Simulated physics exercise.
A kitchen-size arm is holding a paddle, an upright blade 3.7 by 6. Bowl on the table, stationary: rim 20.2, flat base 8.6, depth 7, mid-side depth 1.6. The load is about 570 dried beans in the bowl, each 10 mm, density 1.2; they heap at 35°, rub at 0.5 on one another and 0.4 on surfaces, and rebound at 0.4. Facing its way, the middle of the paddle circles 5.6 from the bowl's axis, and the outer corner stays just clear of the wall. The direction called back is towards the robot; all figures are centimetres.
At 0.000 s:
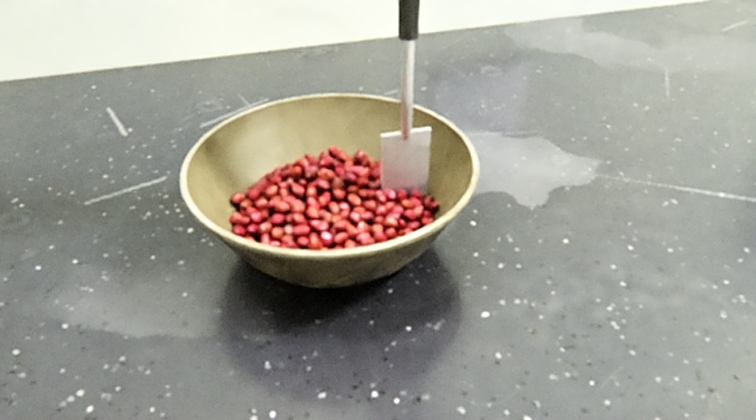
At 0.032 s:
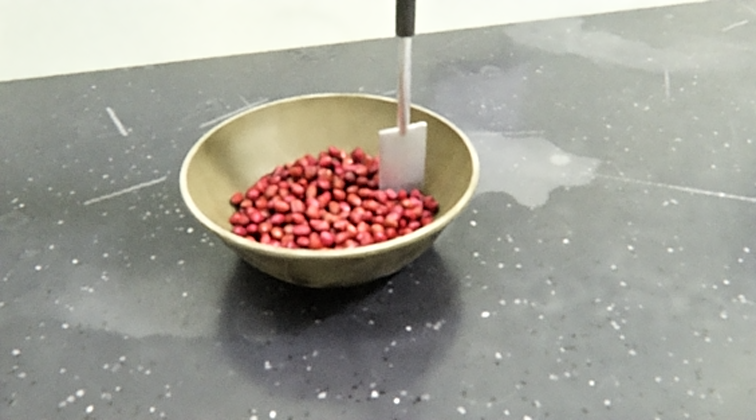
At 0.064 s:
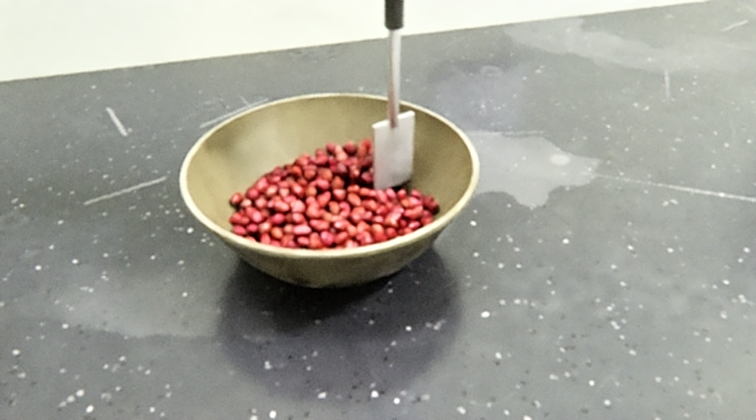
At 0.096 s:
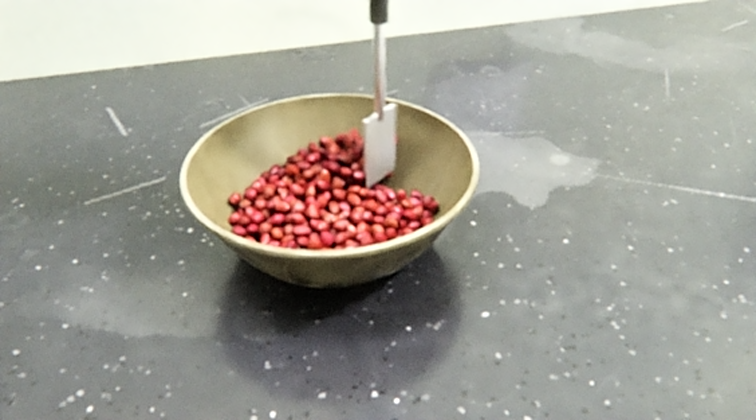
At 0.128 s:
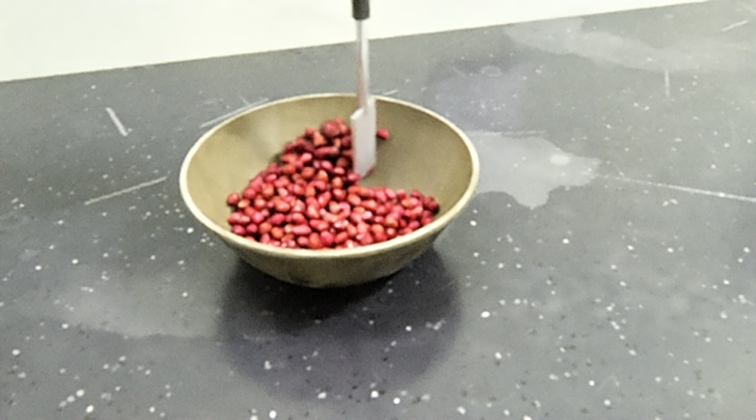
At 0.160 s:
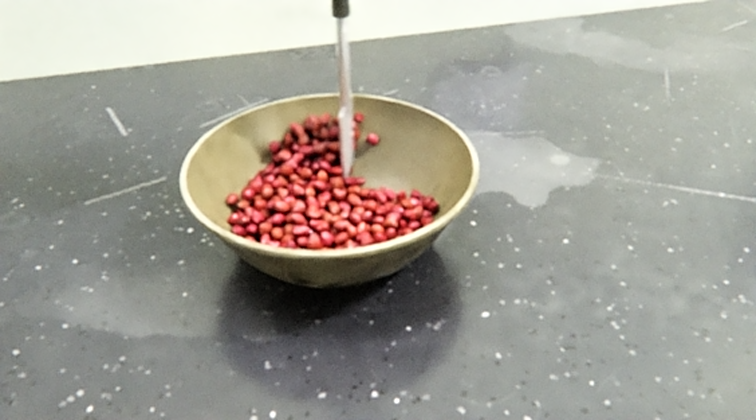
A paddle sweeps left through red beans in a bowl, pushing some up the back.
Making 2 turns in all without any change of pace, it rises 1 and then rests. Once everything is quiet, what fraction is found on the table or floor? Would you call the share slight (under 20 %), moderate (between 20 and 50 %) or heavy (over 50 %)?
I would call it slight.
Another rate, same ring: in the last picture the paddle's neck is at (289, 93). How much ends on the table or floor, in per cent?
It works out to roughly 20 percent.
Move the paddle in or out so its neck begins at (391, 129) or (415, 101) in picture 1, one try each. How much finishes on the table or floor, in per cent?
Some 0 and 0 per cent.
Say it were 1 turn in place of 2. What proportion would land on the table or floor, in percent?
It would be around 0 percent.
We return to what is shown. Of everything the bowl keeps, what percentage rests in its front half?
It comes to near 50 percent.
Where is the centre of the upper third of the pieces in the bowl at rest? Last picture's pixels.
Roughly pixel (348, 200).
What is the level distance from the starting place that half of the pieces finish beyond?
Roughly 5 cm, measured level.
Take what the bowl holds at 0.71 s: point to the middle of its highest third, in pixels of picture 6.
Upper-third centre: Approx. (411, 186) px.
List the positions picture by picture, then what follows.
In the first picture, paddle neck at (406, 113), 0° round; upper third of the load around (330, 205), from x 235 to 435, top at y 155; 570 in the bowl.
In the second picture, paddle neck at (403, 109), 6° round; upper third of the load around (333, 205), from x 235 to 435, top at y 150.
In the third picture, paddle neck at (393, 101), 21° round; upper third of the load around (335, 202), from x 235 to 435, top at y 145.
In the fourth picture, paddle neck at (379, 94), 36° round; upper third of the load around (329, 197), from x 235 to 435, top at y 130.
In the fifth picture, paddle neck at (363, 90), 51° round; upper third of the load around (323, 195), from x 235 to 435, top at y 120.
In the sixth picture, paddle neck at (344, 87), 66° round; upper third of the load around (316, 191), from x 235 to 435, top at y 120; 570 in the bowl.
After 0.71 s, 324° round, highest piece 8 above the table; 556 in the bowl, 11 on the table or floor, 3 in flight or on the tool.
After 1.26 s, 222° round, highest piece 8 above the table; 539 in the bowl, 31 on the table or floor.
After 1.74 s, 0° round, highest piece 6 above the table; 538 in the bowl, 32 on the table or floor.
After 2.44 s, 0° round, highest piece 6 above the table; 538 in the bowl, 32 on the table or floor.
At rest, 538 in the bowl, 32 on the table or floor. That is 6 % on the table or floor.
